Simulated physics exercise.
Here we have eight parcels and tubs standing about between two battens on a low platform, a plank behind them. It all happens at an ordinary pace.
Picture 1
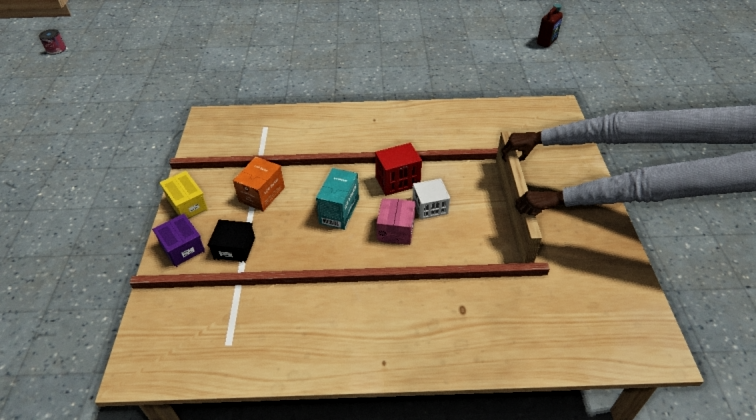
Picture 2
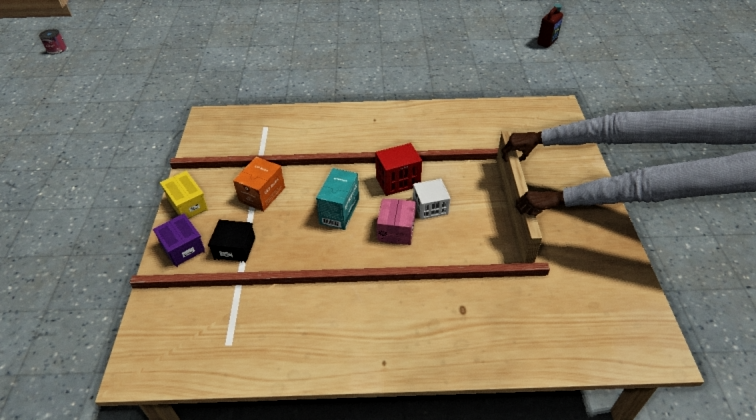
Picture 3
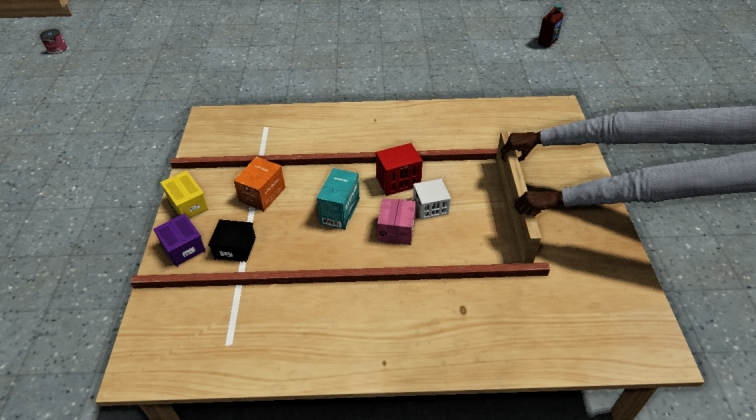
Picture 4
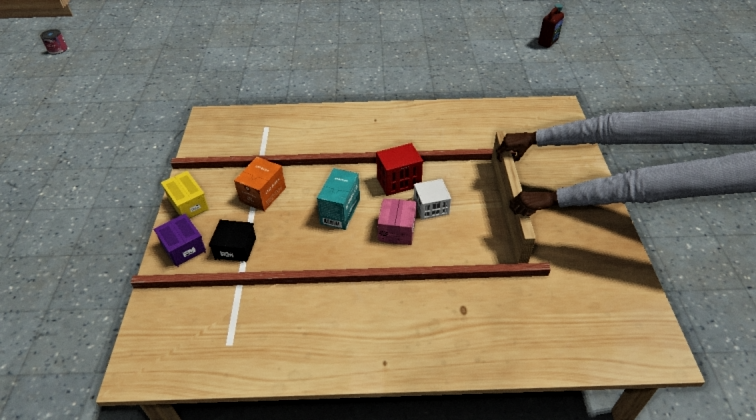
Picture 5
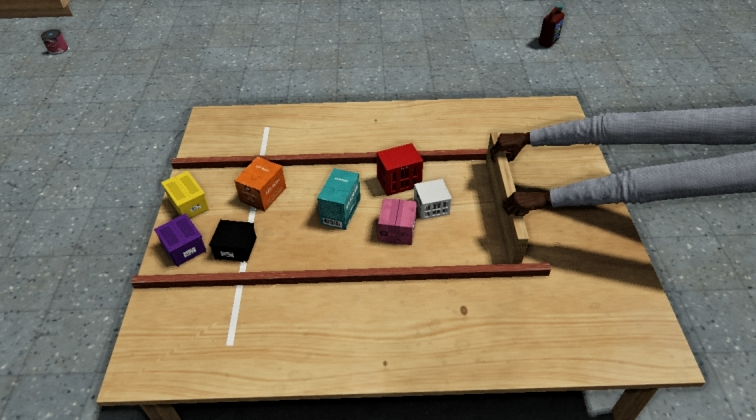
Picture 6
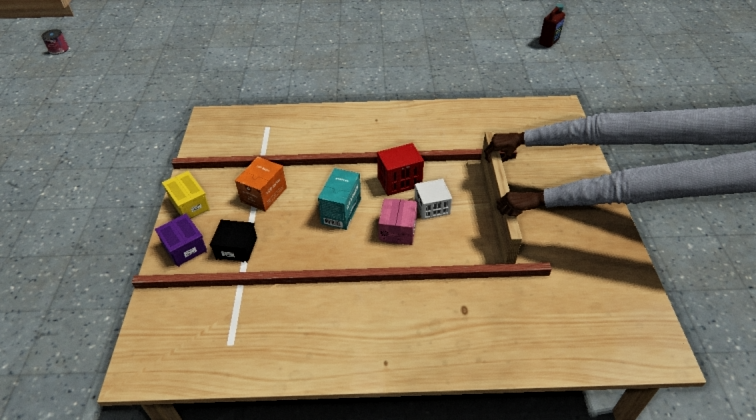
Eight coloured boxes sit between two dark red strips on a pale wooden table, seen from above at an angle against a grey tiled floor. Yellow, purple, black and orange boxes are near a white line at left, with turquoise, red, pink and white ones around the middle. Two grey-sleeved arms from the right slide a wooden plank slightly left, while the boxes and camera stay still.
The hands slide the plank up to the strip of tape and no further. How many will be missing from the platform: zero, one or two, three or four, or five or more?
As it turns out, the number that fall off is zero.
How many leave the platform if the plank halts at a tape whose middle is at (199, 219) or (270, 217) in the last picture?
Try by try, 5 and 0.
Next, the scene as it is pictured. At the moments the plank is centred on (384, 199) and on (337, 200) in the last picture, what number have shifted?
First 4, then 4.
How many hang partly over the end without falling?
It comes to 2.
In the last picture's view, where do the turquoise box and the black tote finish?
The turquoise box stops around (204, 204); the black tote around (192, 247).
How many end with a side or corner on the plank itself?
In contact: 3.
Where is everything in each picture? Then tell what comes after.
The first frame shows yellow tote (184, 196); purple tote (180, 240); black tote (233, 241); plank (516, 195); tape (250, 217).
The second frame shows purple tote (180, 240); red crate (398, 169).
The third frame shows black tote (233, 241); turquoise box (339, 199).
The fourth frame shows yellow tote (185, 196); orange box (261, 184).
The fifth frame shows purple tote (181, 240); plank (505, 195).
The sixth frame shows yellow tote (187, 196); purple tote (182, 240); black tote (235, 241); plank (499, 195); tape (252, 217).
Soon after, none off yet; yellow tote at rest near (187, 196); purple tote at rest near (182, 240); black tote at rest near (235, 241).
In the end, the number that fall off is zero.
